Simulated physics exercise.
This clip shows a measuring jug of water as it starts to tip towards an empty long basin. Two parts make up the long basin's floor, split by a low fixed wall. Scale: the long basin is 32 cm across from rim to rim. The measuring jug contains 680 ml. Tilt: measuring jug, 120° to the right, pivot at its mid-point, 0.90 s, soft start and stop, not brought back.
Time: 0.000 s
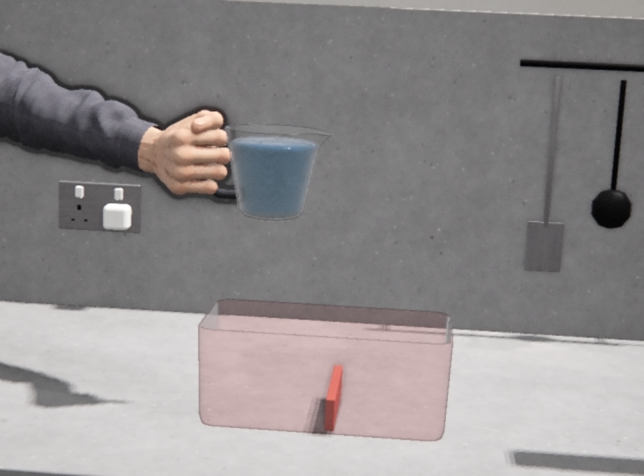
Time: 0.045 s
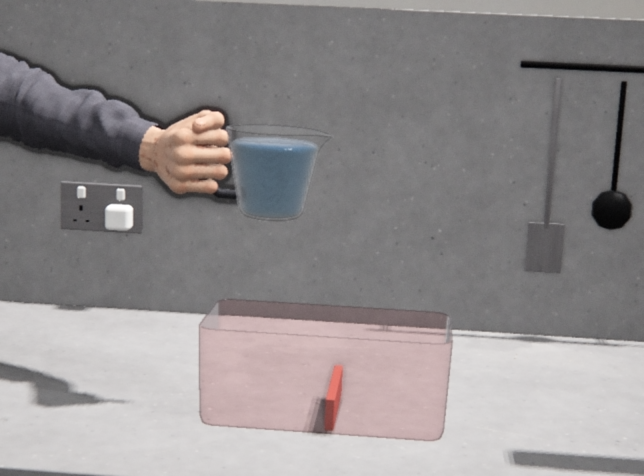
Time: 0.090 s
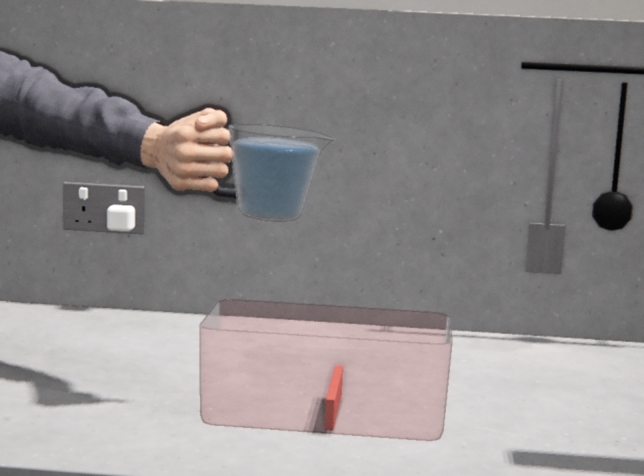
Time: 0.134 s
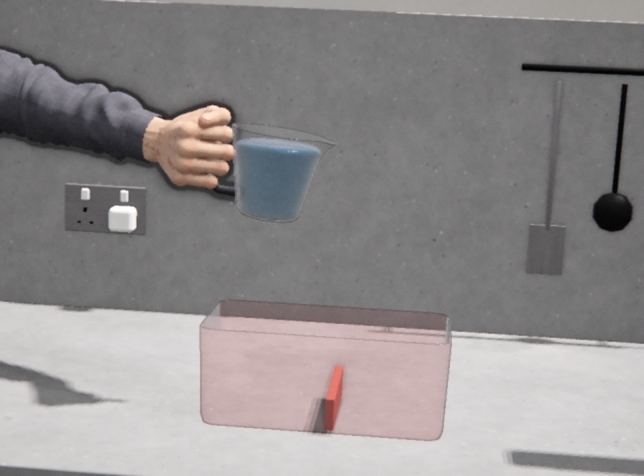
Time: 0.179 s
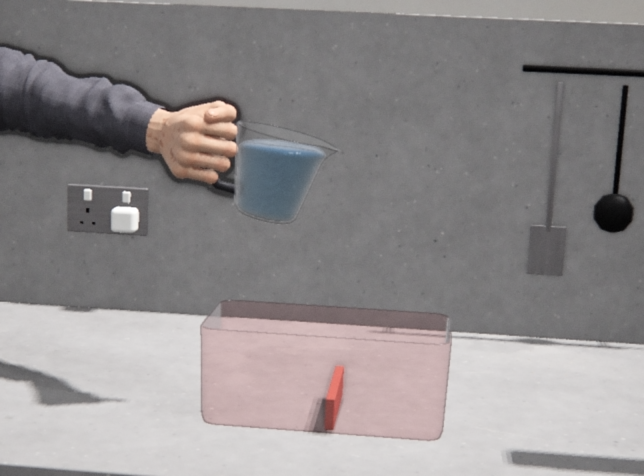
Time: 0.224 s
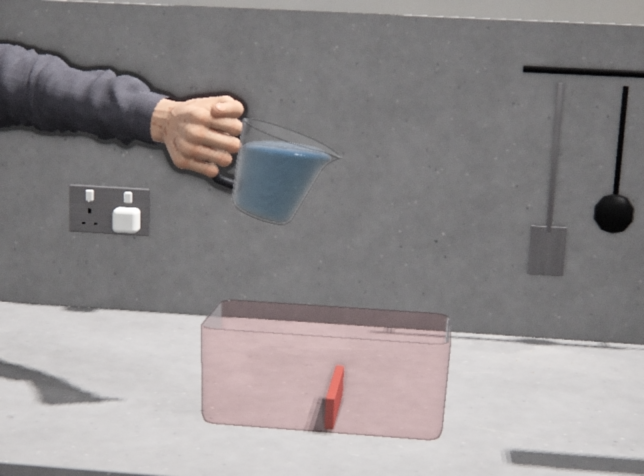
We see a hand holding a clear measuring jug of blue water above a long, empty pinkish basin on a pale surface, and the hand gradually tilts the jug a little to the right, the water staying inside.
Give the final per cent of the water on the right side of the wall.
The right side ends with about 84 per cent.
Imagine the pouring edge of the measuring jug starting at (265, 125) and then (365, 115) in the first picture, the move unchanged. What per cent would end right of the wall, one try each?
Roughly 15 per cent the first time and 70 per cent the second.
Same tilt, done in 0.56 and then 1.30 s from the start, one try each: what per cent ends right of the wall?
In turn about 70 and 90 per cent.
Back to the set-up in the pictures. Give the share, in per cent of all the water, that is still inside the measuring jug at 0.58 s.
About 52 percent.
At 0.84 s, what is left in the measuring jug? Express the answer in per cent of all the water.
Roughly 3 percent remains.
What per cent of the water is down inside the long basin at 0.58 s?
Close to 12 in a hundred.
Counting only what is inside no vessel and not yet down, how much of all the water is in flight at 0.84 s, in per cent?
I'd say some 12 per cent is in the air.
By 0.58 s the tilt is 86° and 52 per cent is still to pour, 0 is left of the wall and 12 right of it.
By 0.84 s the tilt is 119° and 3 per cent is still to pour, 4 is left of the wall and 80 right of it.
By 1.11 s the tilt is 120° and 0 per cent is still to pour, 14 is left of the wall and 84 right of it.
By 1.40 s the tilt is 120° and 0 per cent is still to pour, 14 is left of the wall and 84 right of it.
At rest 14 per cent lies left of the wall, 84 right of it and 1 outside.
